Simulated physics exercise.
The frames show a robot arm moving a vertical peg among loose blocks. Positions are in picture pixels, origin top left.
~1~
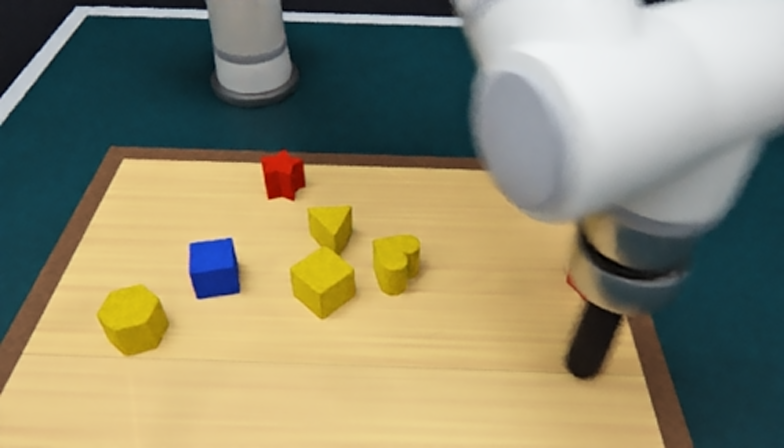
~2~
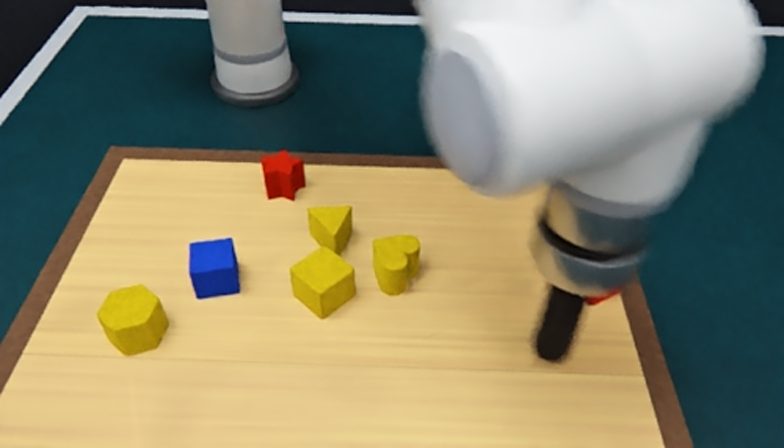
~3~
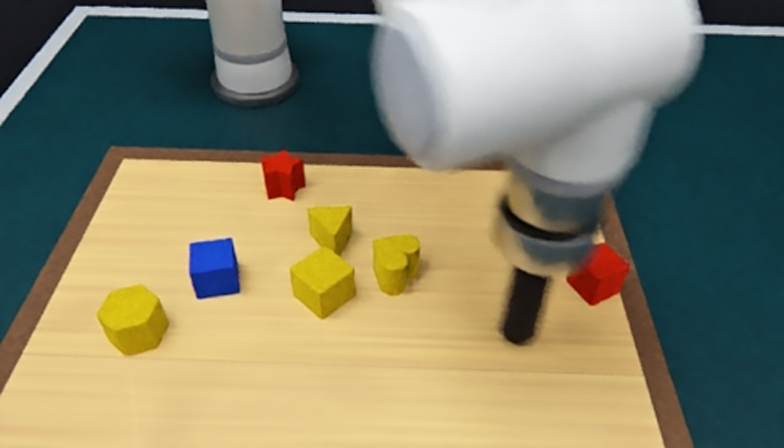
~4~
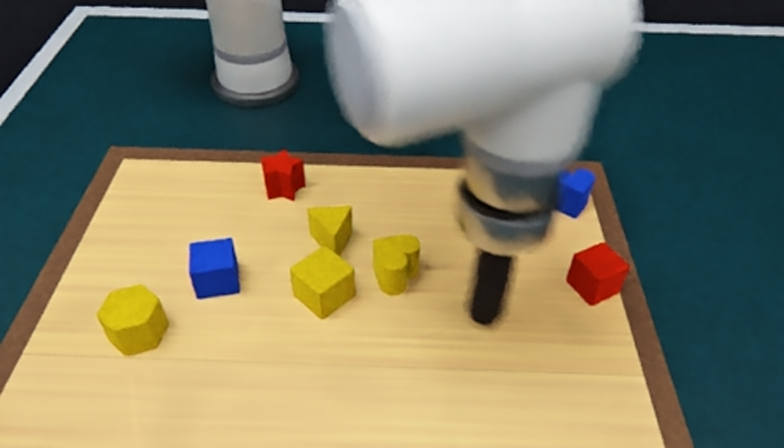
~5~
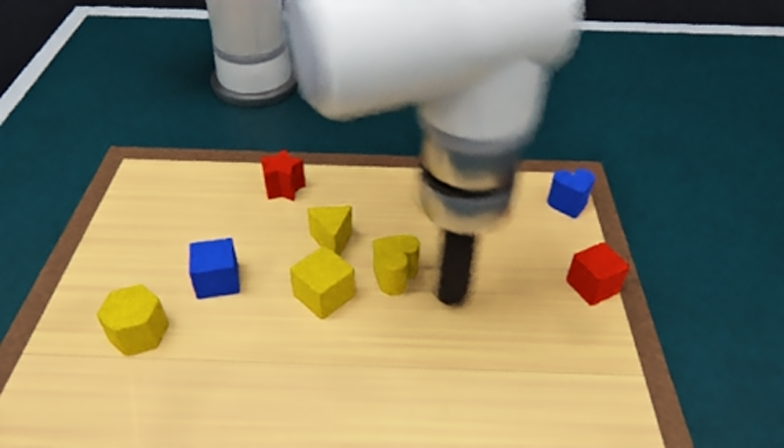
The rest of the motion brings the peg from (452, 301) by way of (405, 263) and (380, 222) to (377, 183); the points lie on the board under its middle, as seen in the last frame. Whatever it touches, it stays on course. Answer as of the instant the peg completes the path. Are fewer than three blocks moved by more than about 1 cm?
Yes, that is what happens.
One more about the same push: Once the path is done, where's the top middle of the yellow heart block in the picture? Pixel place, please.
It ends at (367, 237).
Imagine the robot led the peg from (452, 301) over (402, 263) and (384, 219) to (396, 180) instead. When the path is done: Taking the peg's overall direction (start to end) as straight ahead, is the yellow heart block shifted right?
No
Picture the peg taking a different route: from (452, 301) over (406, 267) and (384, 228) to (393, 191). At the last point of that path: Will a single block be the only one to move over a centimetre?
That would be a yes.
The first path, step by step. One third of the way, peg (405, 256); yellow heart block (373, 241), turned 40° anticlockwise.
Two thirds of the way, peg (380, 214); yellow heart block (367, 237), turned 65° anticlockwise.
At the end, peg (377, 175); yellow triangle unmoved; yellow heart block (367, 237), turned 65° anticlockwise.
